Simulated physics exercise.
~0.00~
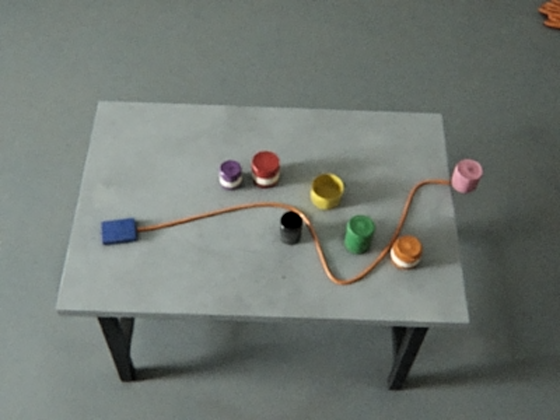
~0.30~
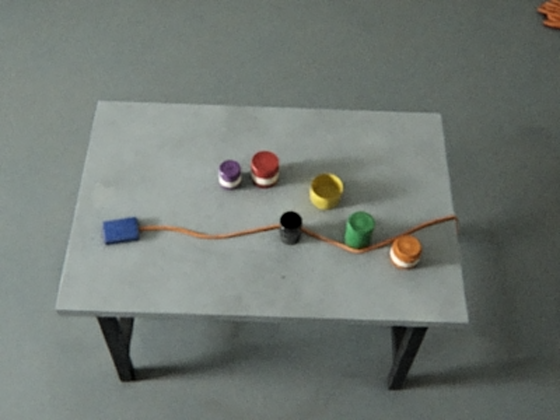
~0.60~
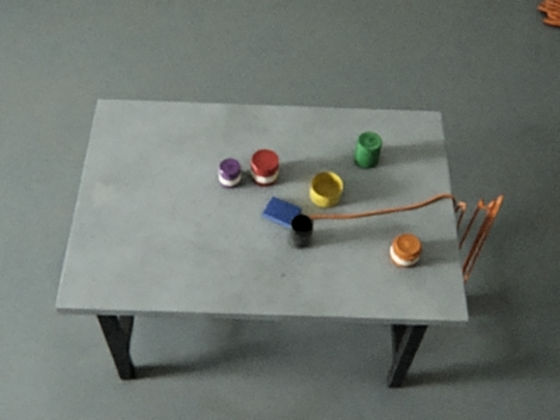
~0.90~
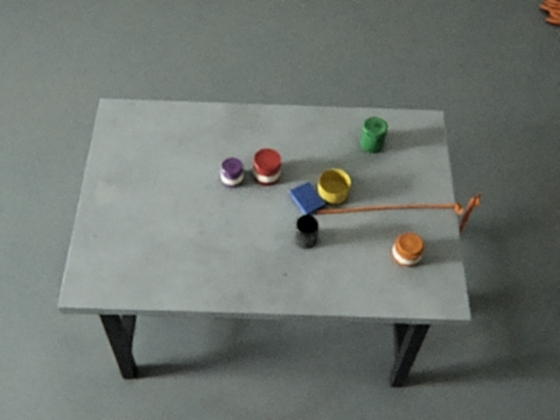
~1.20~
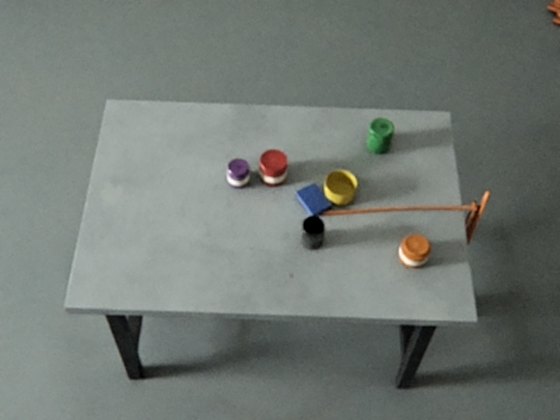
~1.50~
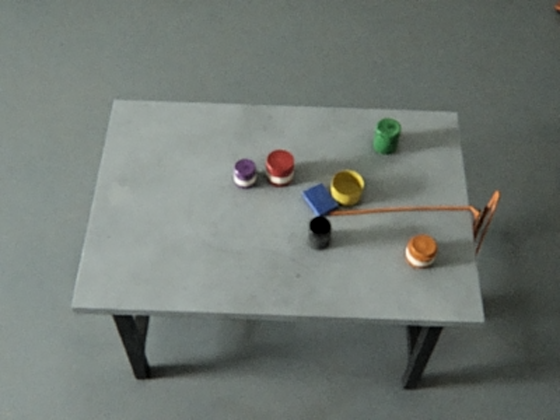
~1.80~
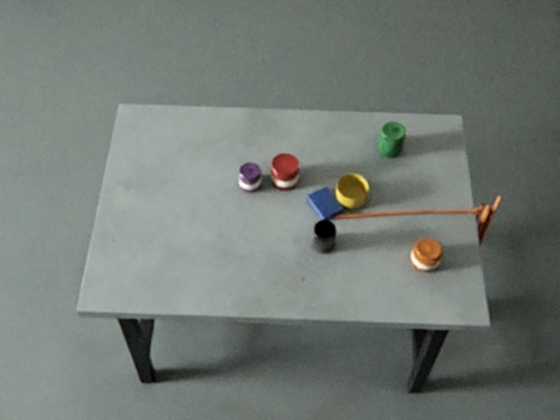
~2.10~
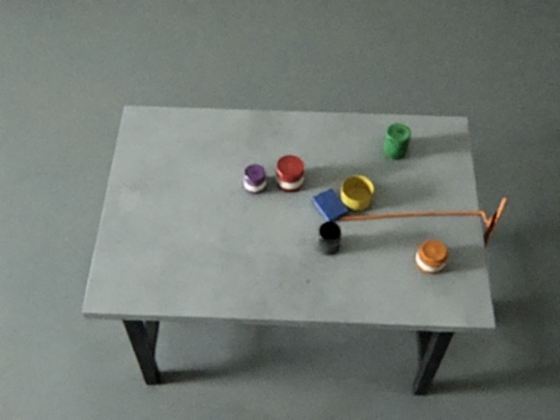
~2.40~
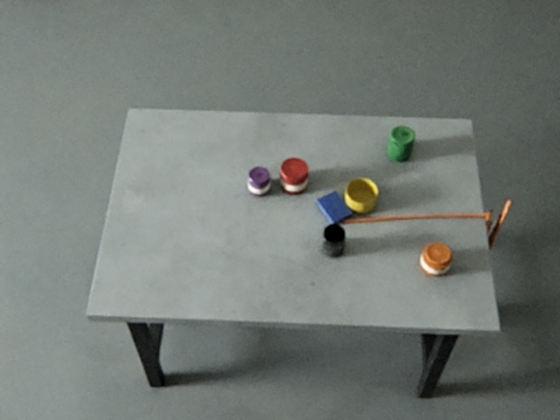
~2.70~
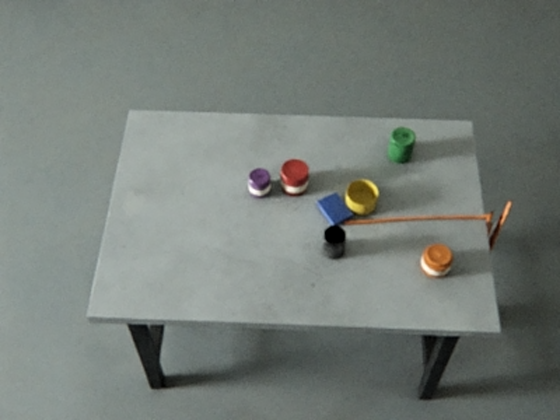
A gray table held several colorful containers and an orange cable tied to a blue block; the pink container went over the right edge, the block slid right, and the green one shifted upward, ending with the block beside the yellow cup.
